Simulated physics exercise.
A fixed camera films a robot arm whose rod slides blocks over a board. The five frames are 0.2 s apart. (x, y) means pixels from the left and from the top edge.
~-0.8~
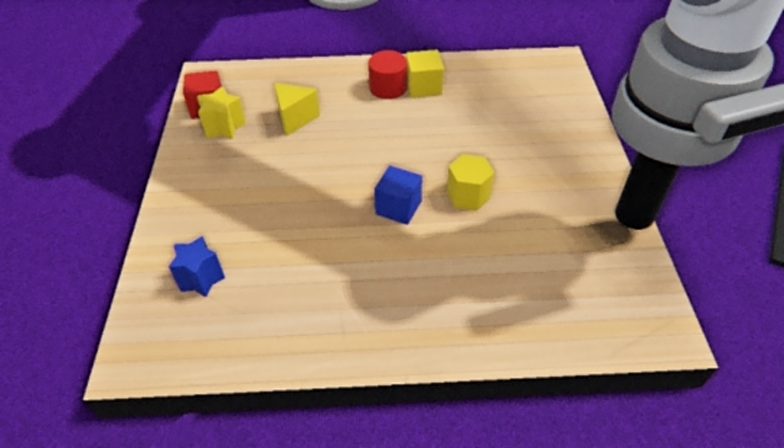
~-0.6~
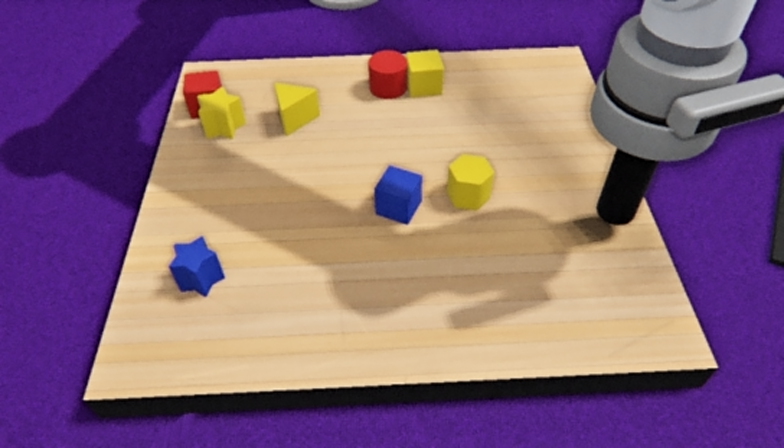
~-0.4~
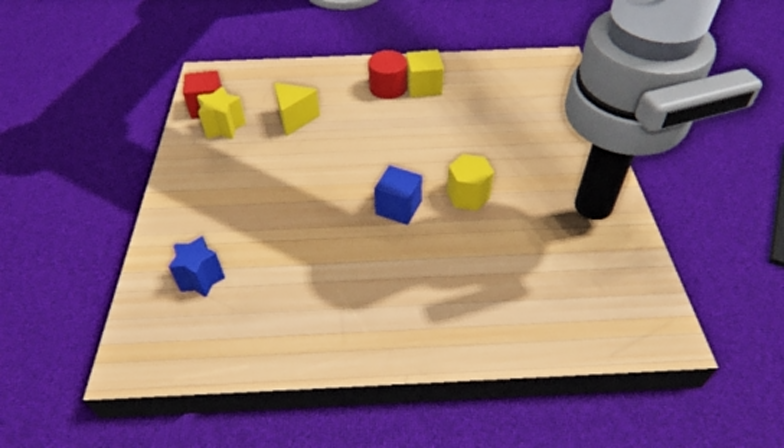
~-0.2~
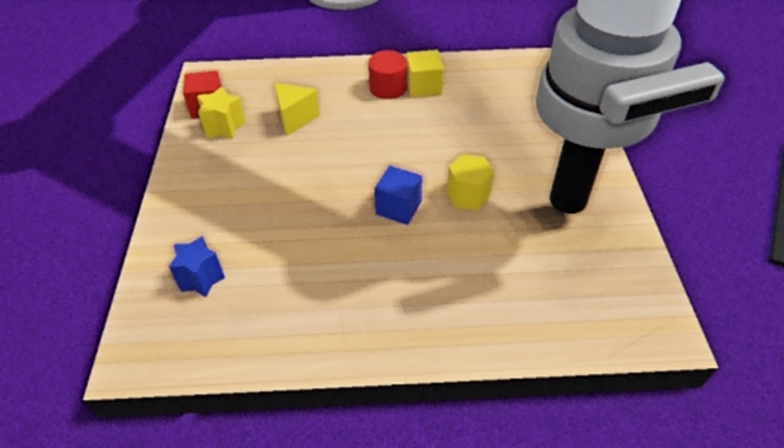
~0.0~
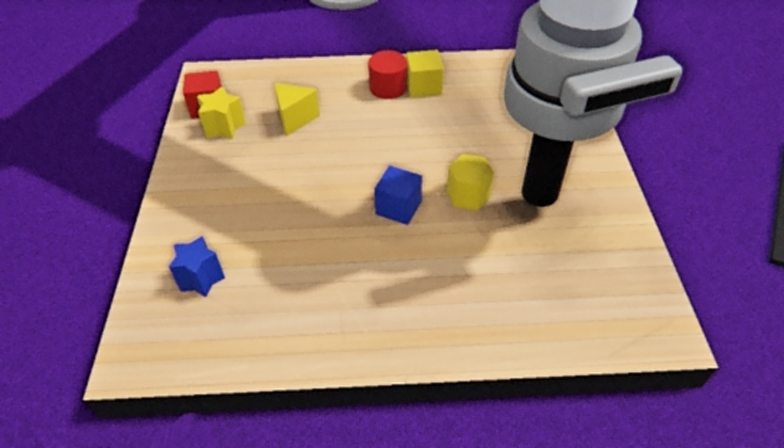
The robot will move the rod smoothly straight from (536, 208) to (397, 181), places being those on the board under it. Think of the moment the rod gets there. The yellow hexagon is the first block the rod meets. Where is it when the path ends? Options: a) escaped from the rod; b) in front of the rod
The answer is b.
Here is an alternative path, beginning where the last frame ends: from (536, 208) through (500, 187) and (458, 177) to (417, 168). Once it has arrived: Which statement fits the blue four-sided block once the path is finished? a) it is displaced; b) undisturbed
My pick is a.
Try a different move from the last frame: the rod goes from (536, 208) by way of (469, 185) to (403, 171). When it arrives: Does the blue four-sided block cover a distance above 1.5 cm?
It seems so.
What follows on the original path. One third of the way, rod at (489, 186); yellow hexagon at (450, 165).
Two thirds of the way, rod at (442, 177); blue four-sided block at (396, 182); yellow hexagon at (407, 154), turned 25° anticlockwise.
At the end, rod at (396, 168); blue four-sided block at (395, 182); yellow hexagon at (364, 142).
